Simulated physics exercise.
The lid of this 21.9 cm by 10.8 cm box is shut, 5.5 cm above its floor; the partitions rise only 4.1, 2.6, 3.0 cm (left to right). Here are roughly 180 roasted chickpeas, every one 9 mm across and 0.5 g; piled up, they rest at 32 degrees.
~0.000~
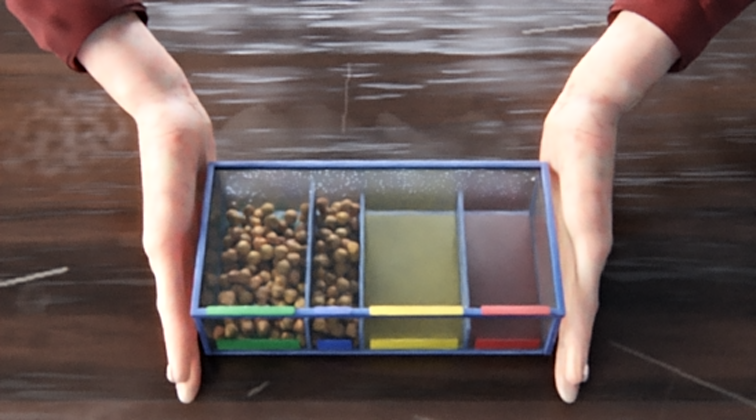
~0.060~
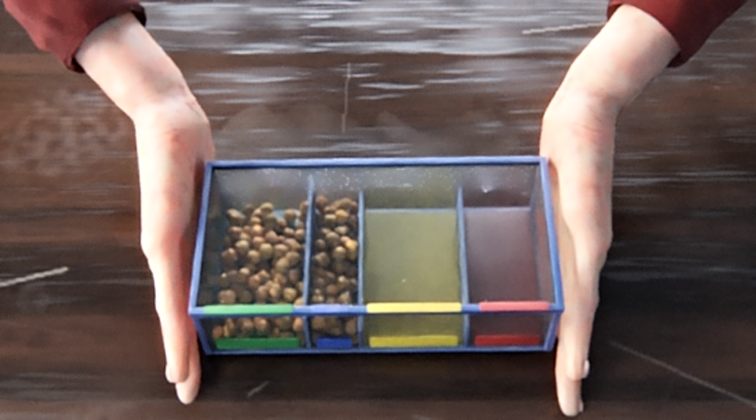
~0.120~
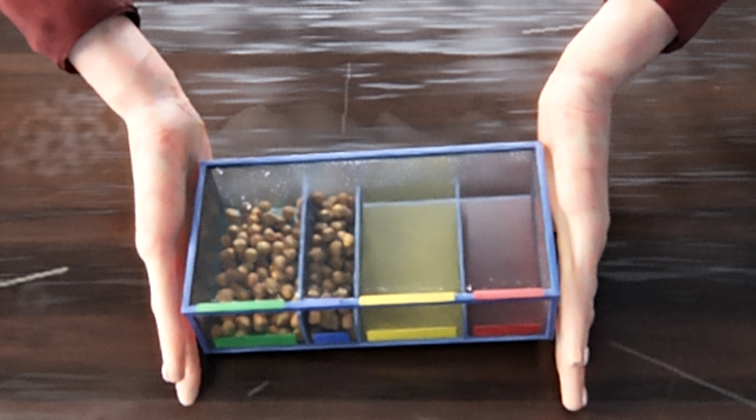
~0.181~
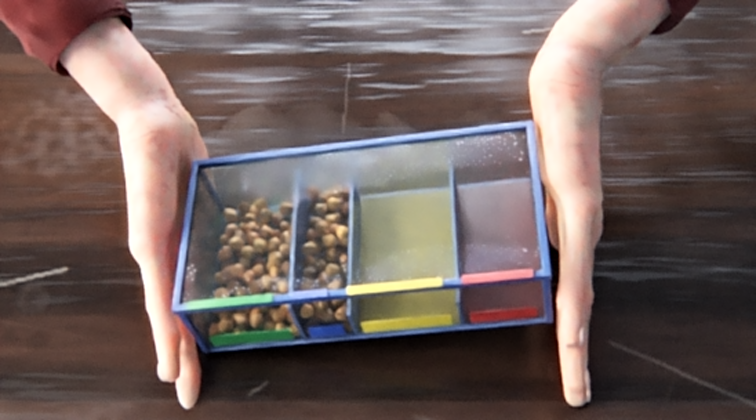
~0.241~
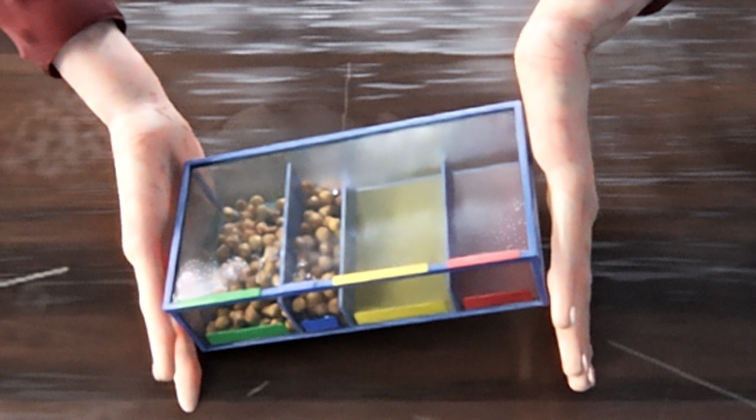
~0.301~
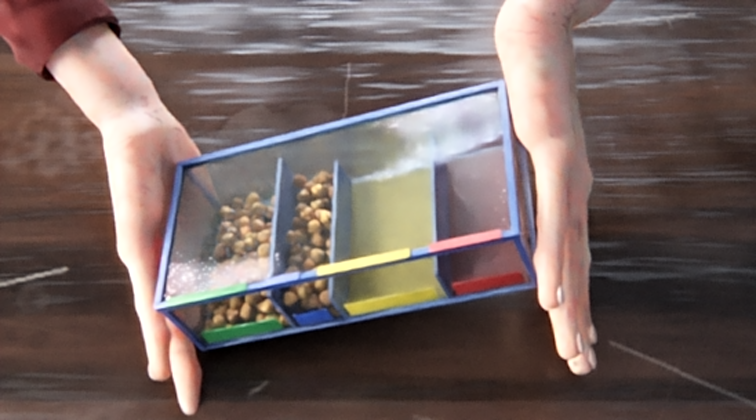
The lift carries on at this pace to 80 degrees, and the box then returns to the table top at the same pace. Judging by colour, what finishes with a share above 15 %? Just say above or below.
In the end red compartment: Stays behind the line; blue compartment: Crosses the line; green compartment: Crosses the line; yellow compartment: Stays behind the line.
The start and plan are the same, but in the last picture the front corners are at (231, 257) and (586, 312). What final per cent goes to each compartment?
Red 5 %, blue 40 %, green 45 %, yellow 10 %.
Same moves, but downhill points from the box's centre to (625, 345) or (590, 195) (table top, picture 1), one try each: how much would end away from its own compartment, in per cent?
The share comes to about 25 in a hundred, then about 20 in a hundred.
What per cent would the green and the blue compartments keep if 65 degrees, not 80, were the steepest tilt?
With that change it's green at 55 per cent and blue at 45 per cent.
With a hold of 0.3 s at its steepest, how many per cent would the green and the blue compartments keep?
Then: Green 55; blue 45.
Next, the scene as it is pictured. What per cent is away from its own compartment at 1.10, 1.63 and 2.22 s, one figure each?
Roughly 0, 0, 0.
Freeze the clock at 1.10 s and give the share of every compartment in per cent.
You'd find red at 0, blue at 45, green at 55 and yellow at 0 per cent.
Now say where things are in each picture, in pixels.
In the first picture, box tilt 0 degrees, front corners at (198, 310) and (558, 310); blue 45 %, green 55 %.
In the second picture, box tilt 1 degrees, front corners at (196, 310) and (557, 306).
In the third picture, box tilt 5 degrees, front corners at (189, 308) and (553, 292), lowest corner left back.
In the fourth picture, box tilt 11 degrees, front corners at (180, 307) and (544, 272), lowest corner left back.
In the fifth picture, box tilt 16 degrees, front corners at (171, 305) and (530, 252), lowest corner left back.
In the sixth picture, box tilt 21 degrees, front corners at (162, 304) and (513, 232), lowest corner left back; blue 45 %, green 55 %. The box's pace is about 85 degrees a second.
After 1.10 s, tilt 79 degrees; blue 45 %, green 55 %.
After 1.63 s, tilt 33 degrees; blue 45 %, green 55 %.
Then, at 2.22 s, tilt 0 degrees; blue 45 %, green 55 %.
By 2.6 s all is still; red 0 %, blue 45 %, green 55 %, yellow 0 %.
